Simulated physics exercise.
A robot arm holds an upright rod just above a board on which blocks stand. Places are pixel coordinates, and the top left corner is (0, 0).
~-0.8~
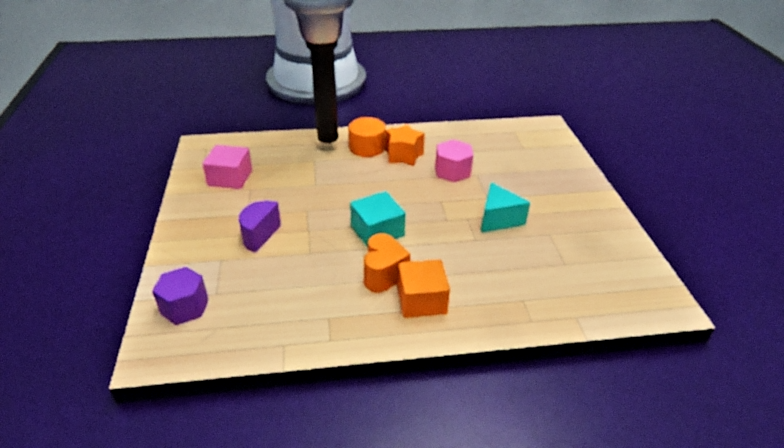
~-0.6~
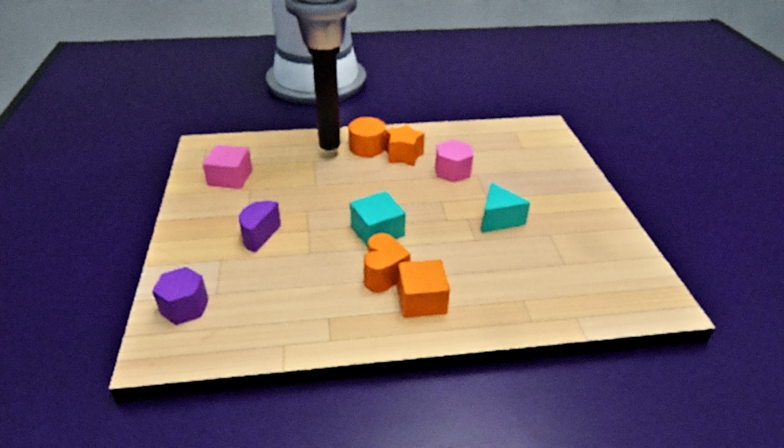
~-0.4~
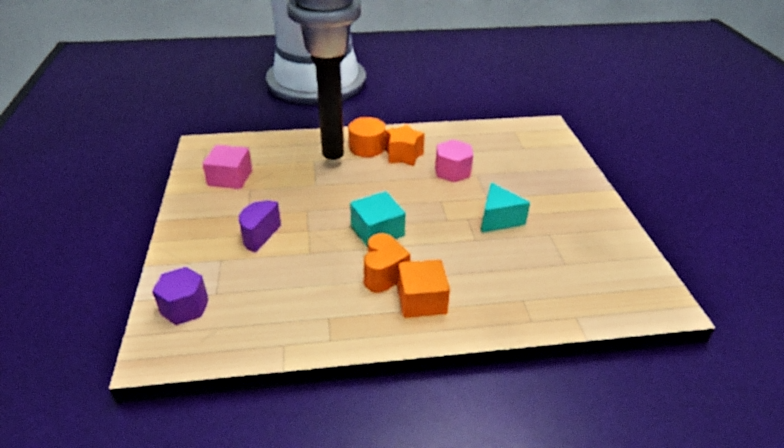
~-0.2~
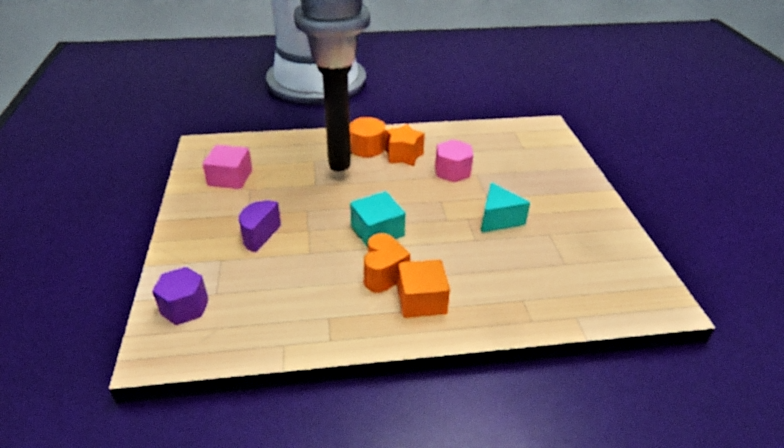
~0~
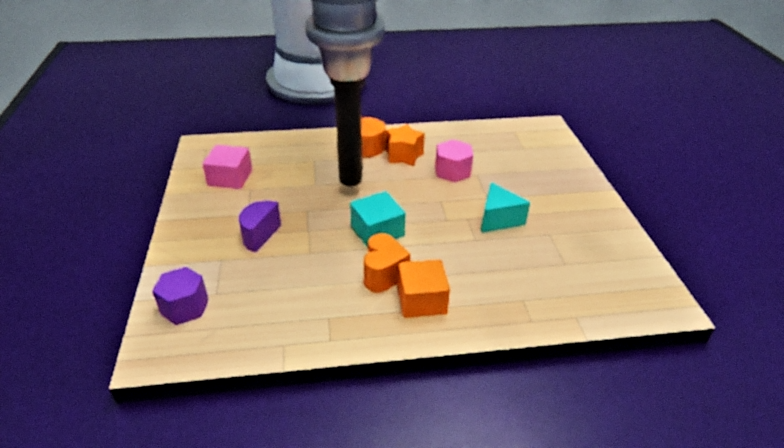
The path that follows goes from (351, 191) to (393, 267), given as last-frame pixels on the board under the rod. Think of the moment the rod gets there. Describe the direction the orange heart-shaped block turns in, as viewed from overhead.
Short answer: Counterclockwise.
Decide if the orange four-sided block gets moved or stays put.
It is shifted.
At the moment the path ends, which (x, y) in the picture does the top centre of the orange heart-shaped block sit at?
Located at (370, 302).
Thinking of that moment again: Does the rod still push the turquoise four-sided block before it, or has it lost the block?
The rod should keep driving it forward.
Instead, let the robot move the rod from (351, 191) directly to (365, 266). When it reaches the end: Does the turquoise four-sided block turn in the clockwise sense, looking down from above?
No - that is not the case.
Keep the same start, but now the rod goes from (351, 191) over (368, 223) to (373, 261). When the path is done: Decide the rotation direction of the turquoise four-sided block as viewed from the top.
It turns clockwise.
What follows on the original path. One third of the way, rod (364, 203); turquoise four-sided block (380, 210).
Two thirds of the way, rod (379, 229); turquoise four-sided block (383, 240), turned 35° clockwise; orange heart-shaped block (380, 273), turned 25° anticlockwise; orange four-sided block (431, 283), turned 25° anticlockwise.
At the end, rod (393, 256); turquoise four-sided block (384, 269), turned 55° clockwise; orange heart-shaped block (370, 302), turned 30° anticlockwise; orange four-sided block (433, 285), turned 40° anticlockwise.
